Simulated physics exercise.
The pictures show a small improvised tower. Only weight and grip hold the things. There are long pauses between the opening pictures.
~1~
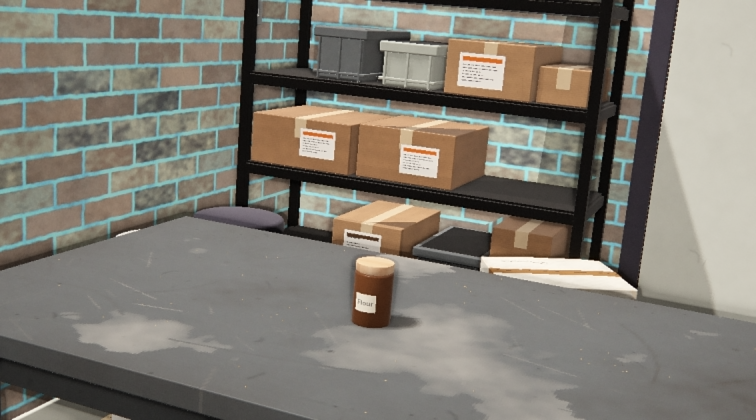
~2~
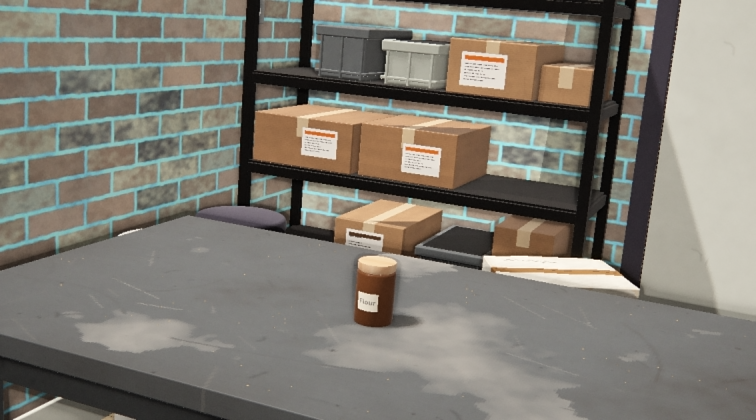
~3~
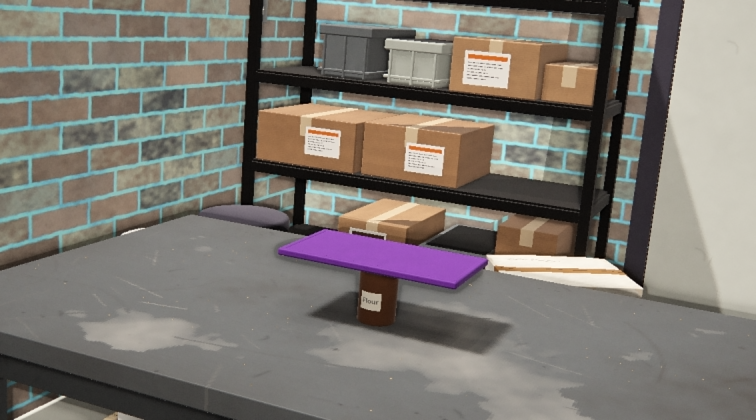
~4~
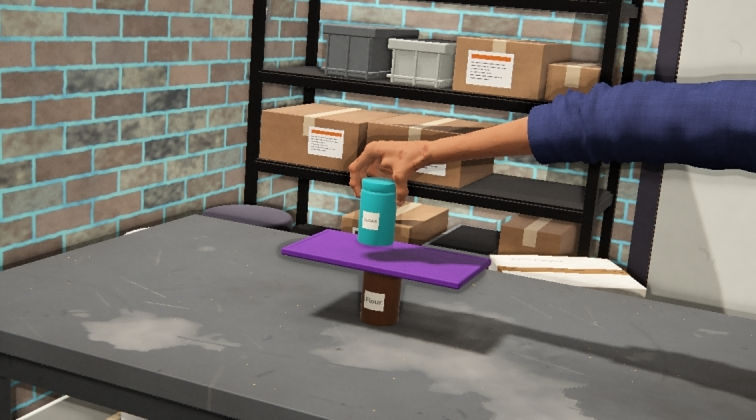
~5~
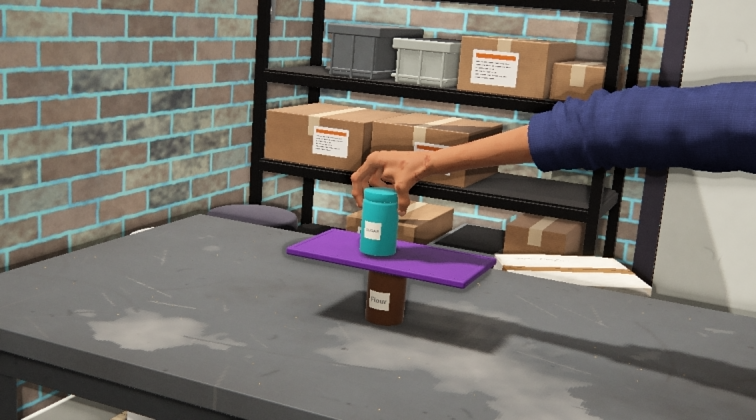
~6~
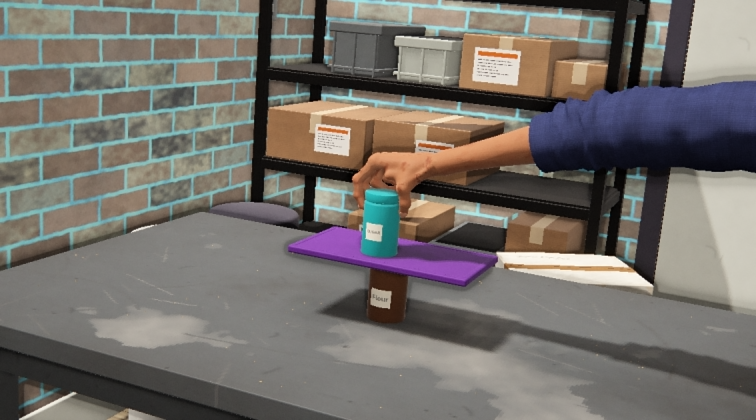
In the video, a brown jar stands on a gray table before shelves of boxes, then a flat purple lid appears on top of it. A hand reaches in from the right and lowers a turquoise jar onto the lid, still gripping it.
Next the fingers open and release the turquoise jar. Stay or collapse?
Outcome: The stack keeps its balance.
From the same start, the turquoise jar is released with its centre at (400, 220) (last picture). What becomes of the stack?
Then it holds.
Then, 0.50 s on from there, no change.
Then, 1.30 s on from there, turquoise jar resting near (381, 223).
In the end, all 3 unmoved. At the end, from the last picture's camera, turquoise jar near (381, 223). The stack holds.
